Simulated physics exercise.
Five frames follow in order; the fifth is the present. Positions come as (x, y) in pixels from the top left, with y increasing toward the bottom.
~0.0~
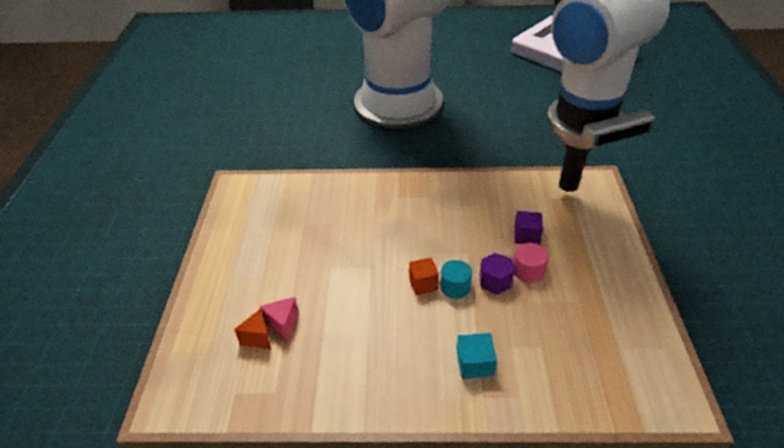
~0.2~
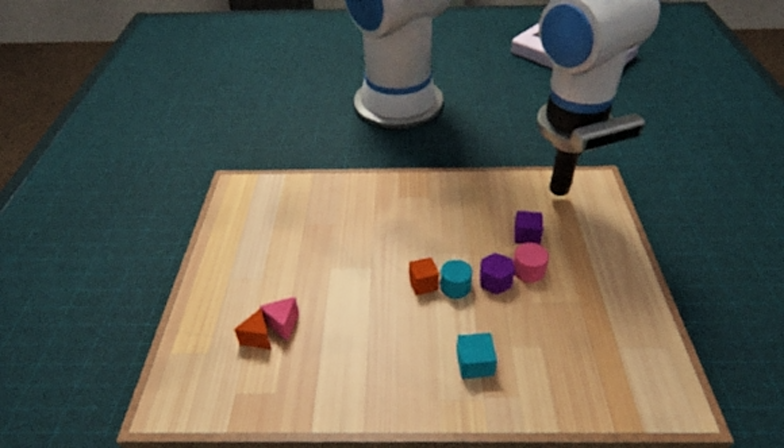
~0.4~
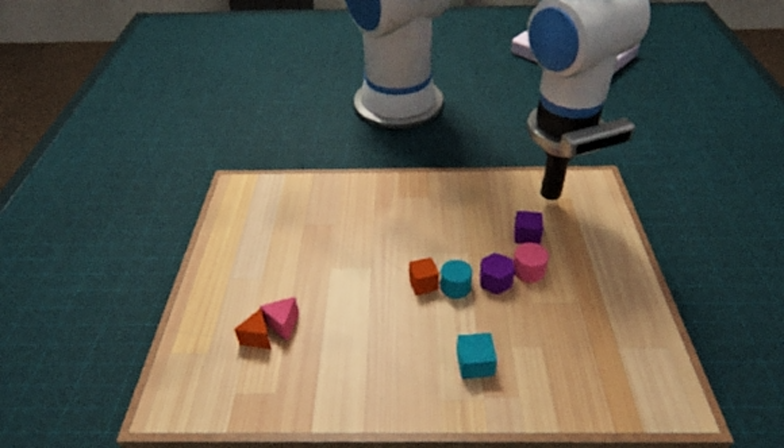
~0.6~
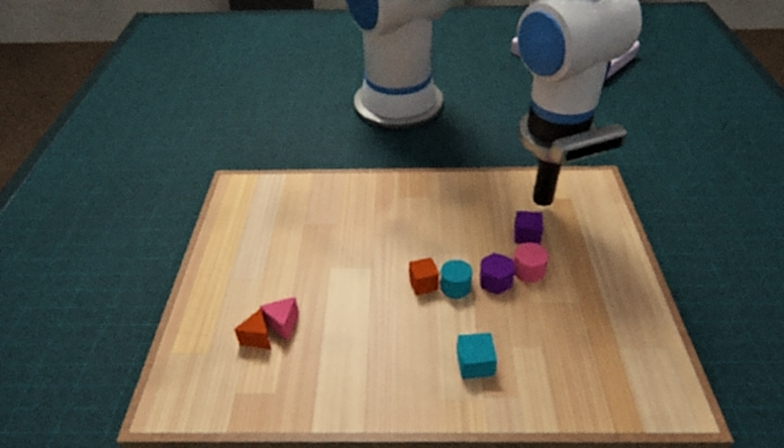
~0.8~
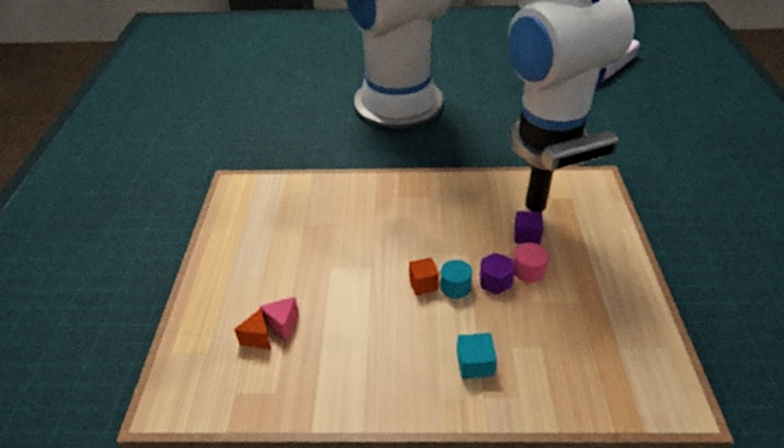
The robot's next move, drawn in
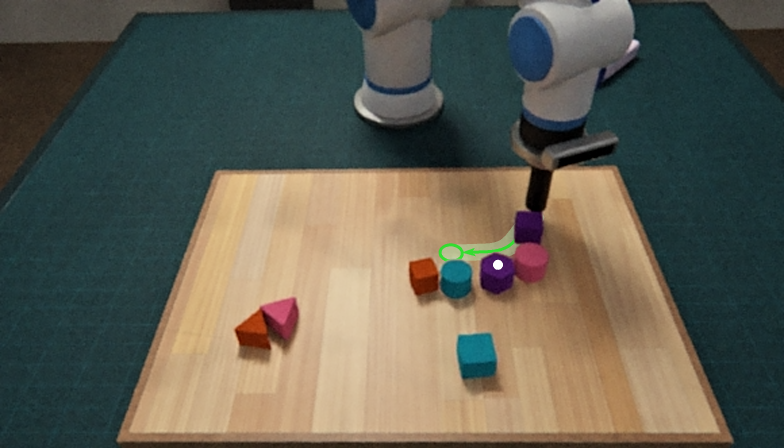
Robot arm moving its black bar slowly left and down to the small purple block while the coloured blocks stay still.
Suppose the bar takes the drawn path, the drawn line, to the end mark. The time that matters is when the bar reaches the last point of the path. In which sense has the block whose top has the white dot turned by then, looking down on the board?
Twists clockwise.
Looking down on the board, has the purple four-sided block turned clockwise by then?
Final answer: No.
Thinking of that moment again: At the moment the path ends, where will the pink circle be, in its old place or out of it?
From what I can tell, it won't keep its place.
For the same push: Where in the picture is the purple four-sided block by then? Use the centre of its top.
The middle of its top is at (513, 252).
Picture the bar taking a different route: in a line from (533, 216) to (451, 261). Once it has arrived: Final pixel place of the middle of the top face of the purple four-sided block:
Its top middle is near (524, 229).
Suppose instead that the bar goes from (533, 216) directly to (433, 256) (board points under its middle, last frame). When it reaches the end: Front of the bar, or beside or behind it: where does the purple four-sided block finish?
By then it is beside or behind the bar.
Drawn move, from (533, 216) over (517, 238) and (489, 252) to (451, 253); the dot is on the purple six-sided block.
What follows on the original path. One third of the way, bar at (519, 228); purple four-sided block at (520, 239), turned 15° anticlockwise; pink circle at (533, 261).
Two thirds of the way, bar at (490, 242); purple six-sided block at (497, 270), turned 20° clockwise; purple four-sided block at (513, 252), turned 40° anticlockwise; pink circle at (535, 271).
At the end, bar at (452, 243); turquoise circle still; purple six-sided block at (497, 270), turned 20° clockwise; purple four-sided block at (513, 252), turned 40° anticlockwise; pink circle at (535, 271).
